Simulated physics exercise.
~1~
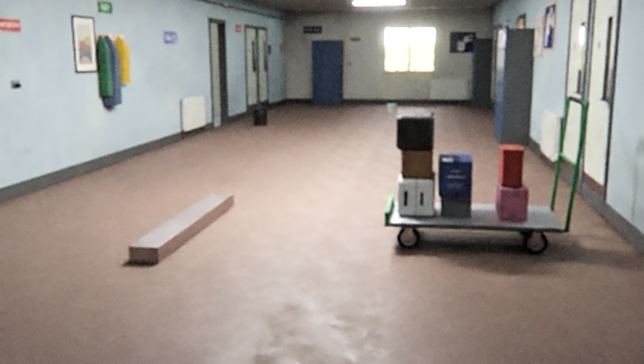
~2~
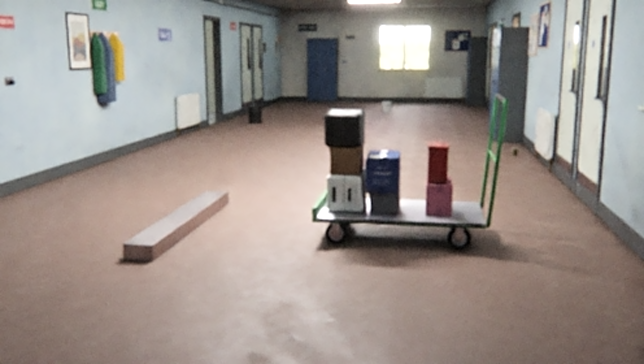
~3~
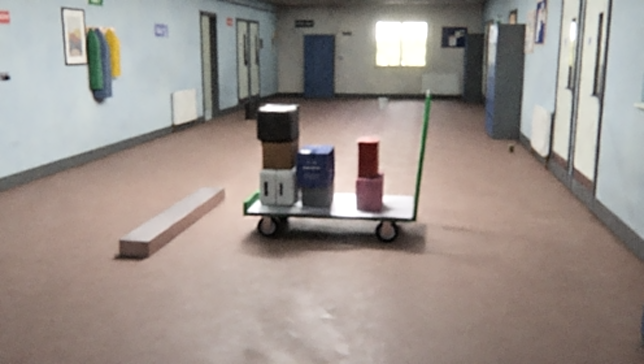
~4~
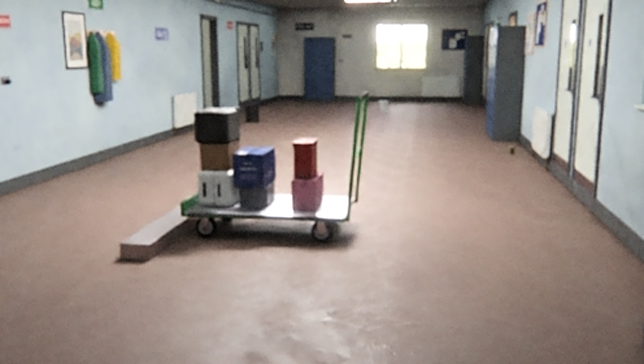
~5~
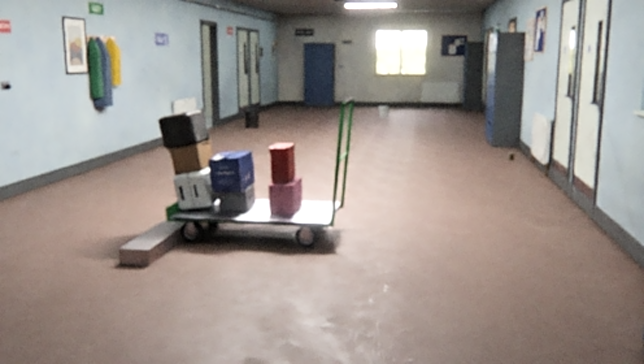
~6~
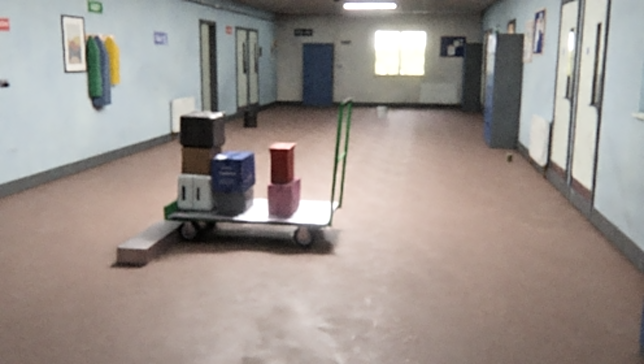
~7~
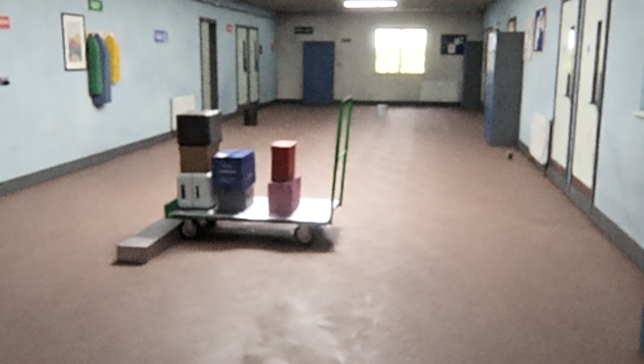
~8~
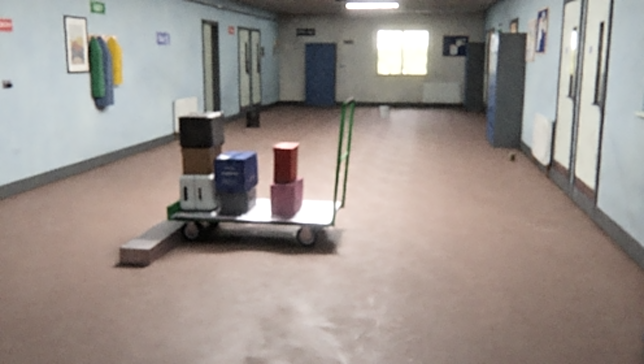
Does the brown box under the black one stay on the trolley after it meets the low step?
Yes, the brown box stays on. It tilts with the stack as the trolley stops, then settles back upright on the deck's load.
